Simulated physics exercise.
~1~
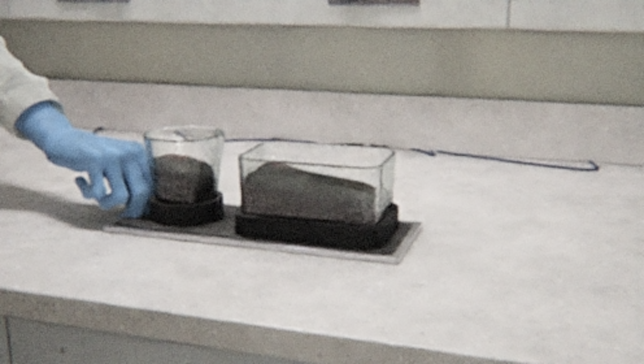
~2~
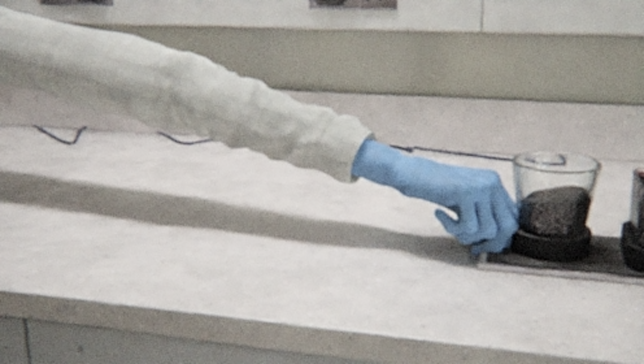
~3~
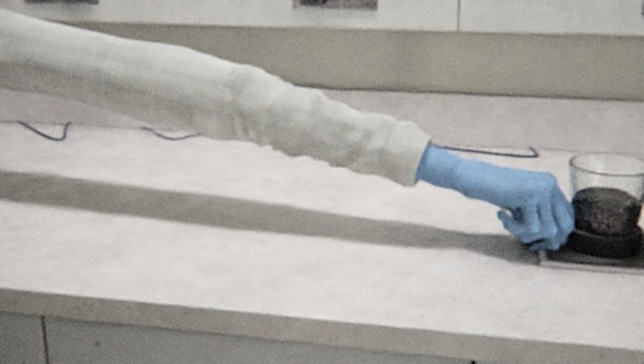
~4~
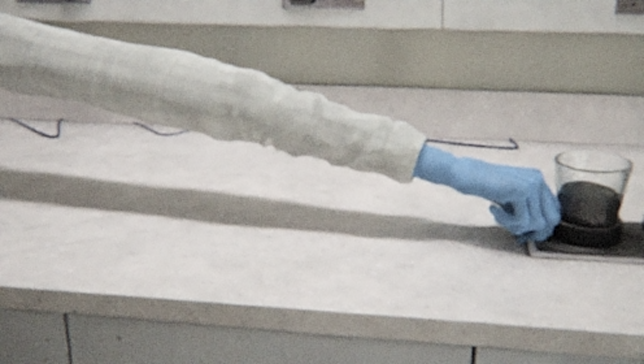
On a pale laboratory-style counter seen from the front and slightly above, with wall sockets partly visible behind, a blue-gloved hand in a cream sleeve reaches in from the left. It holds the near end of a thin tray carrying a clear drinking glass and an oblong clear tub, both in black holders and partly filled with dark liquid that slopes in the tub. The hand pushes the tray to the right, and the tub slides out of view. The glass stays upright, its liquid tilted, then ends near the right edge, still holding its dark liquid, with the hand beside it.
